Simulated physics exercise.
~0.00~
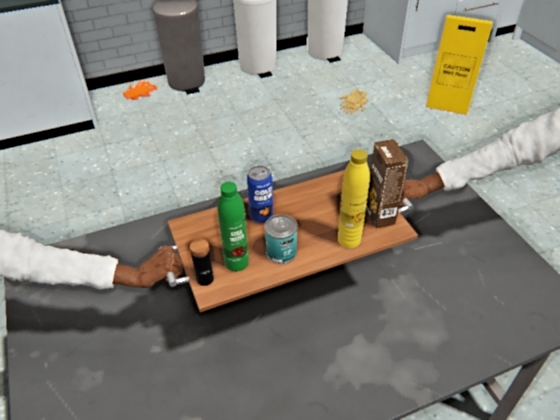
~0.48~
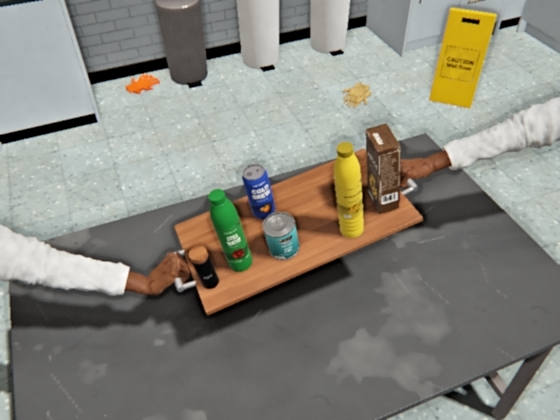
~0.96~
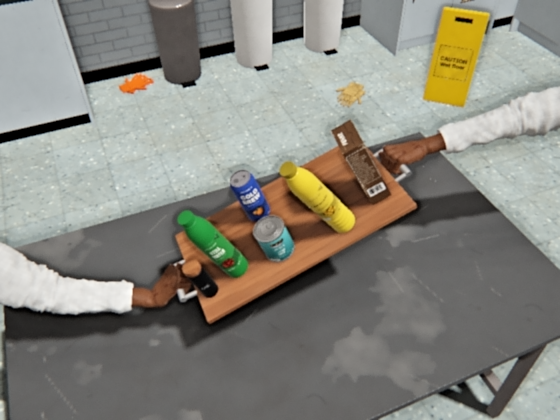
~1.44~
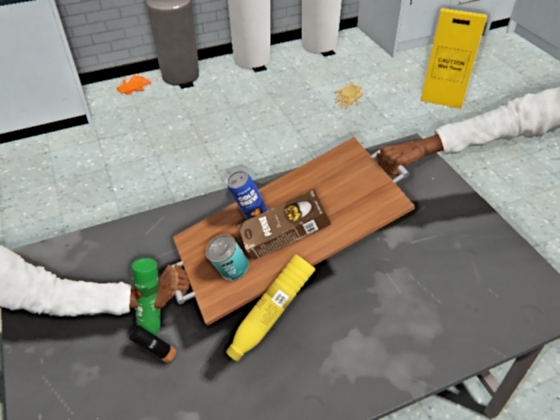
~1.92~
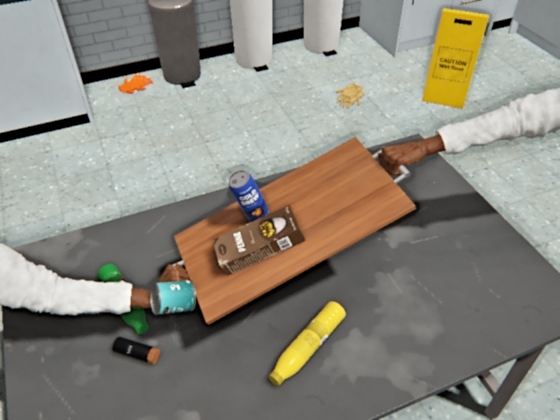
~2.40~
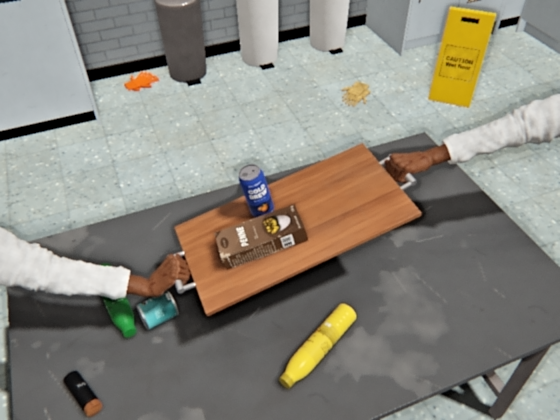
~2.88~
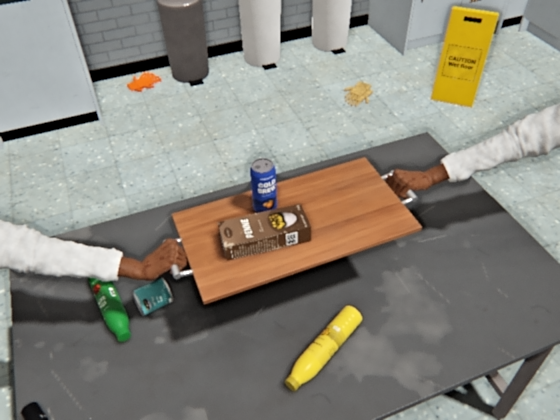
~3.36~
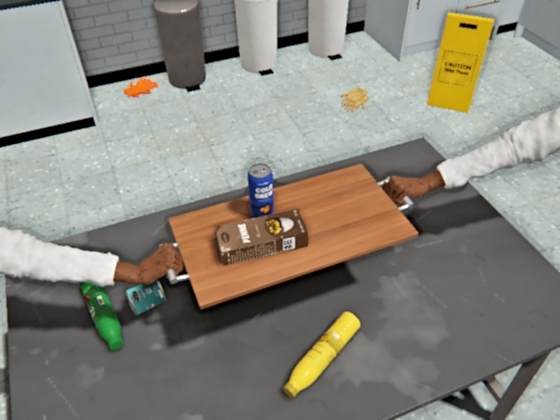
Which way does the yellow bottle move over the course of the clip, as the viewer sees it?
The yellow bottle moves down in the view, toppling off the tray and ending up on its side on the table.
